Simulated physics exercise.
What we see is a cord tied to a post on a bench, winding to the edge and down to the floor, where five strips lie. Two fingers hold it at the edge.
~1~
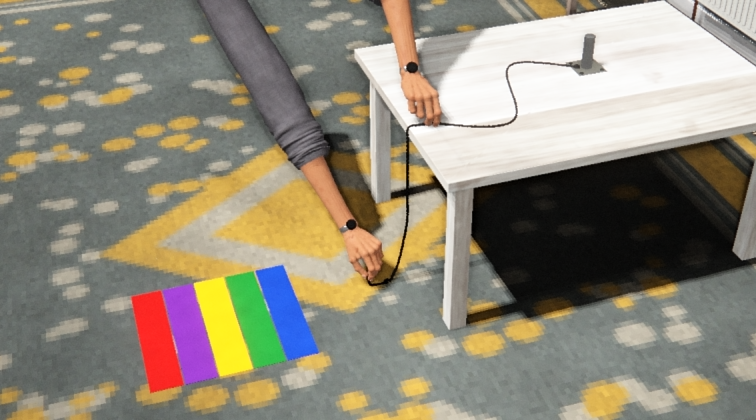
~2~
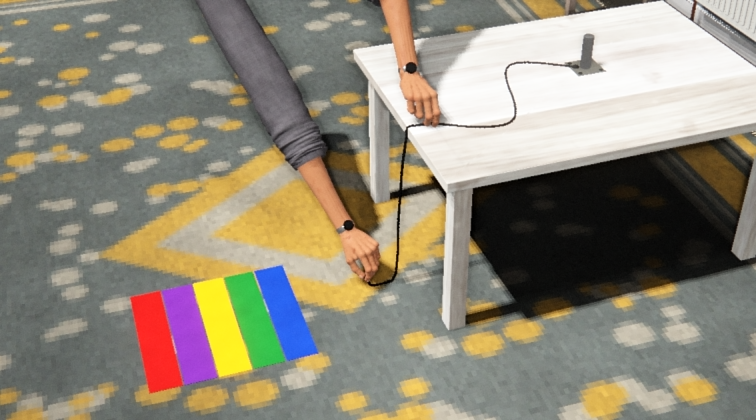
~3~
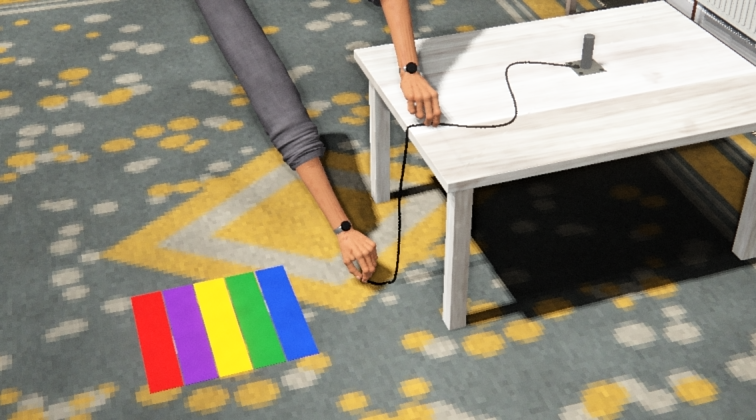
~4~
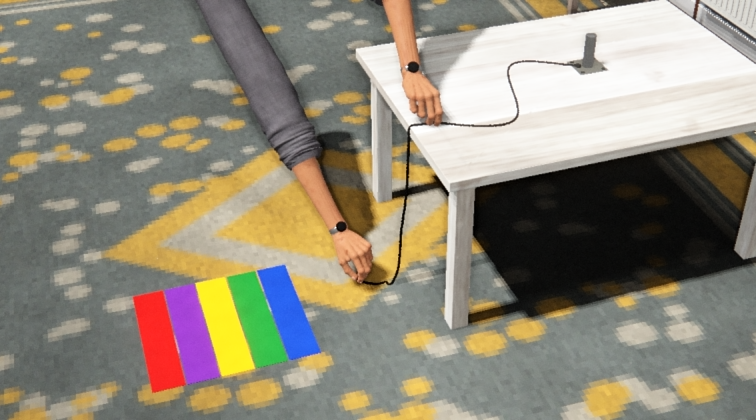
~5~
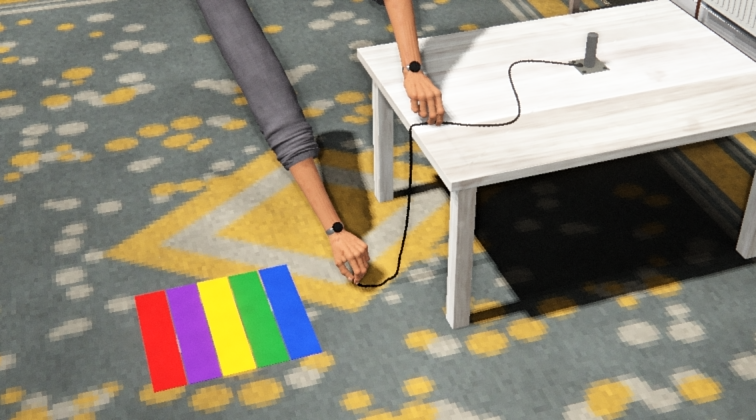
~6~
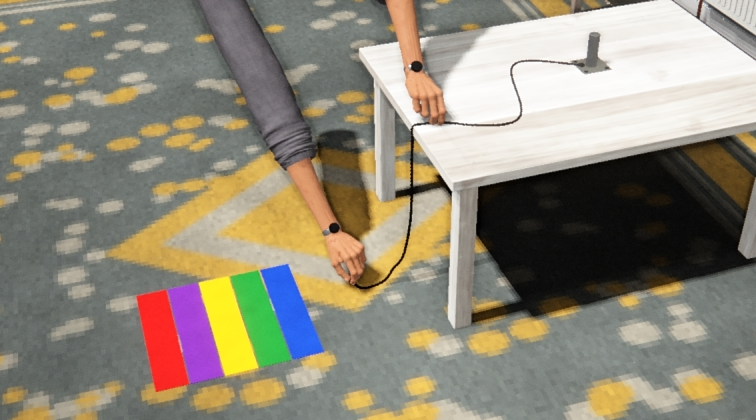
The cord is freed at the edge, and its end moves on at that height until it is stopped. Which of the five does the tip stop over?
The end stops over the red strip.
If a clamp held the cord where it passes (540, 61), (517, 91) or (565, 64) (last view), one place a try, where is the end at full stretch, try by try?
Try by try, around (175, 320), (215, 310) and (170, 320).
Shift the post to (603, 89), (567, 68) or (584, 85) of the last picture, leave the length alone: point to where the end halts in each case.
About (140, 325), (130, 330) and (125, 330).
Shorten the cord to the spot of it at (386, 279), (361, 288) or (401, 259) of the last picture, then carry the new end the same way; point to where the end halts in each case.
Near (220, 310), (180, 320) and (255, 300).
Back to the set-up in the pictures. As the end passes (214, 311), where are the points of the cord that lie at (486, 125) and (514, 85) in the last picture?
At (407, 134), then (484, 92).
A little later, end near (214, 311); over yellow.
Next, end near (181, 318); over purple.
When it is tight, end near (161, 322); over red. It gets as far as the red strip.
